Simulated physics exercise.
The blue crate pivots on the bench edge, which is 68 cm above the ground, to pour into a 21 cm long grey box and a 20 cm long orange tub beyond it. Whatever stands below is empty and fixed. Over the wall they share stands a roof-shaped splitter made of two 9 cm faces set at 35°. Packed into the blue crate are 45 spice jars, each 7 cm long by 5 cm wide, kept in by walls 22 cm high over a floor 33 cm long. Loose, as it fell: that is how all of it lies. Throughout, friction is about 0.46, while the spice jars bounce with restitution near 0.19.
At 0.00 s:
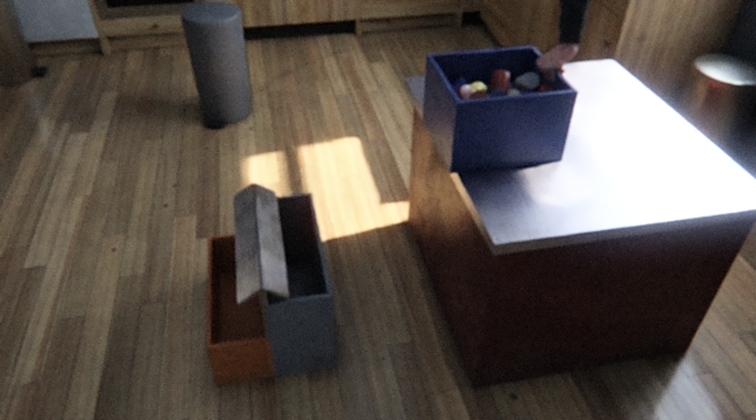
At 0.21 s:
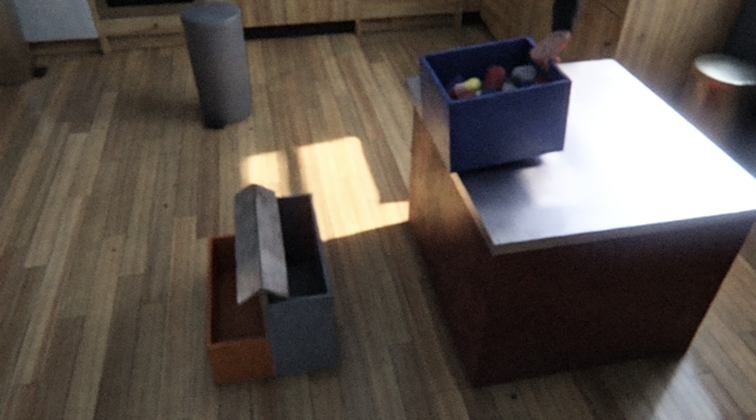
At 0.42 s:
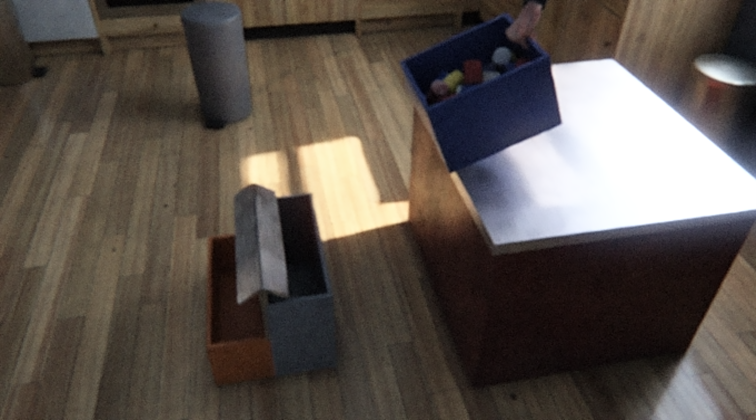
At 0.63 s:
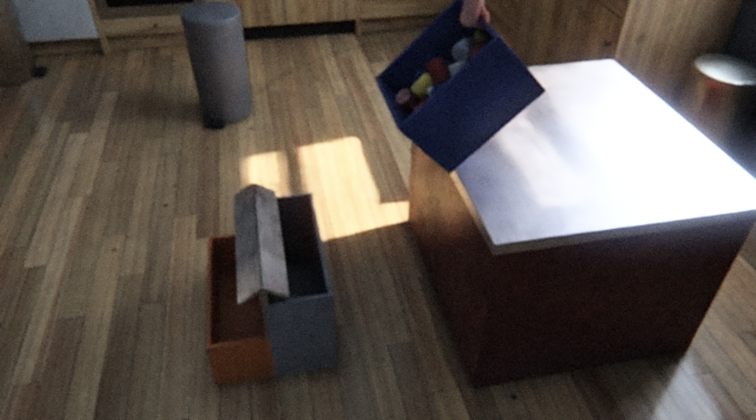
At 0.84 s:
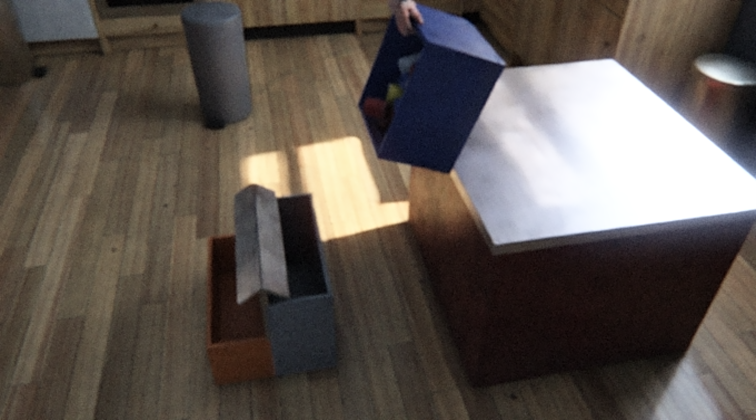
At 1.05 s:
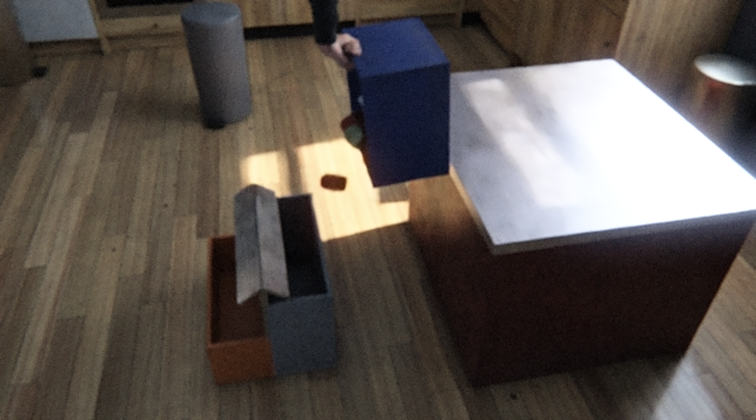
Blue crate of small jars tilting leftward on a bench edge under a hand's grip, first jars dropping out above the floor.
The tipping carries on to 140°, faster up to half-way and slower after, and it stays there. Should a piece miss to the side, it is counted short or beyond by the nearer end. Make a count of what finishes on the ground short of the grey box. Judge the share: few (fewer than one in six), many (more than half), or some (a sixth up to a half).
Many.
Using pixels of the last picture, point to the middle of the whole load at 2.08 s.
I'd place it about (347, 295) in the last view.
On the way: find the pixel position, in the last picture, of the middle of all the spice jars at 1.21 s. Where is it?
You'd find the load's middle at roughly (376, 145).
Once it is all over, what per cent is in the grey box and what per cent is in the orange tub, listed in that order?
I'd put it at about 35 percent, then about 0 percent.
After 1.21 s, tilt 113°; 35 still in the blue crate, 1 in the grey box and 9 in the air.
After 1.42 s, tilt 130°; 17 still in the blue crate, 9 in the grey box and 19 in the air.
After 1.71 s, tilt 140°; 15 in the grey box, 16 on the ground short of the grey box and 14 in the air.
Final count (at 2.08 s), 15 in the grey box and 30 on the ground short of the grey box. Asked share, 30 of 45, 67 per cent.
